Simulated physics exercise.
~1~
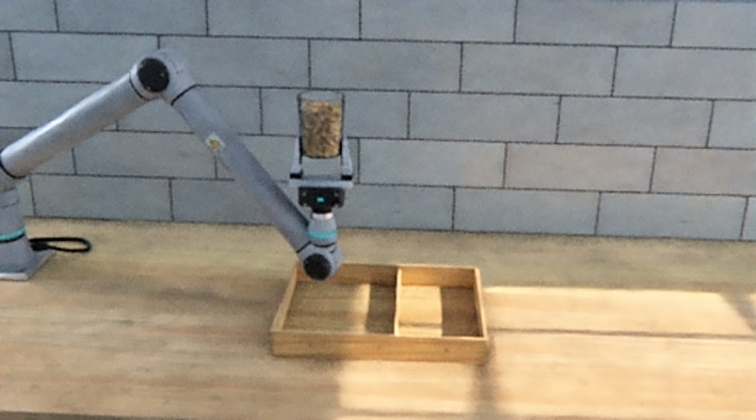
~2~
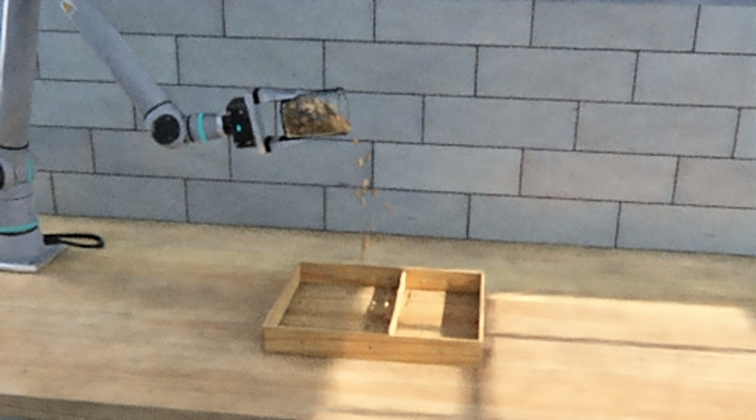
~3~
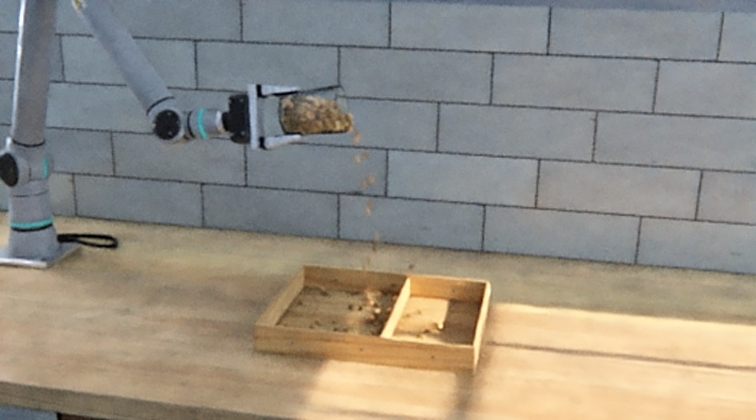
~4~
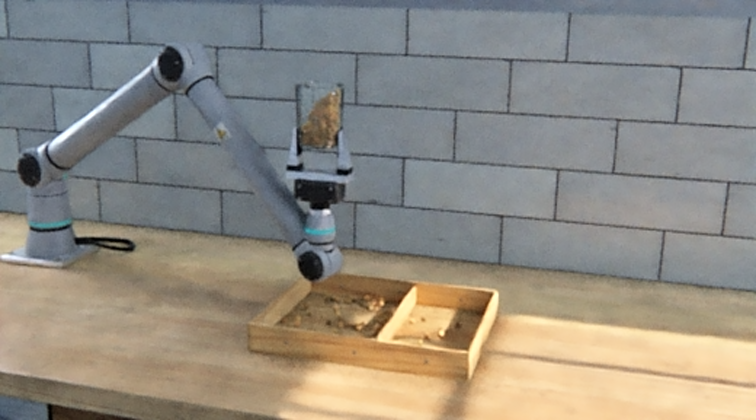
Robot arm tipping a clear cup of dried chickpeas, sprinkling some into a divided wooden tray, then standing the part-full cup upright.
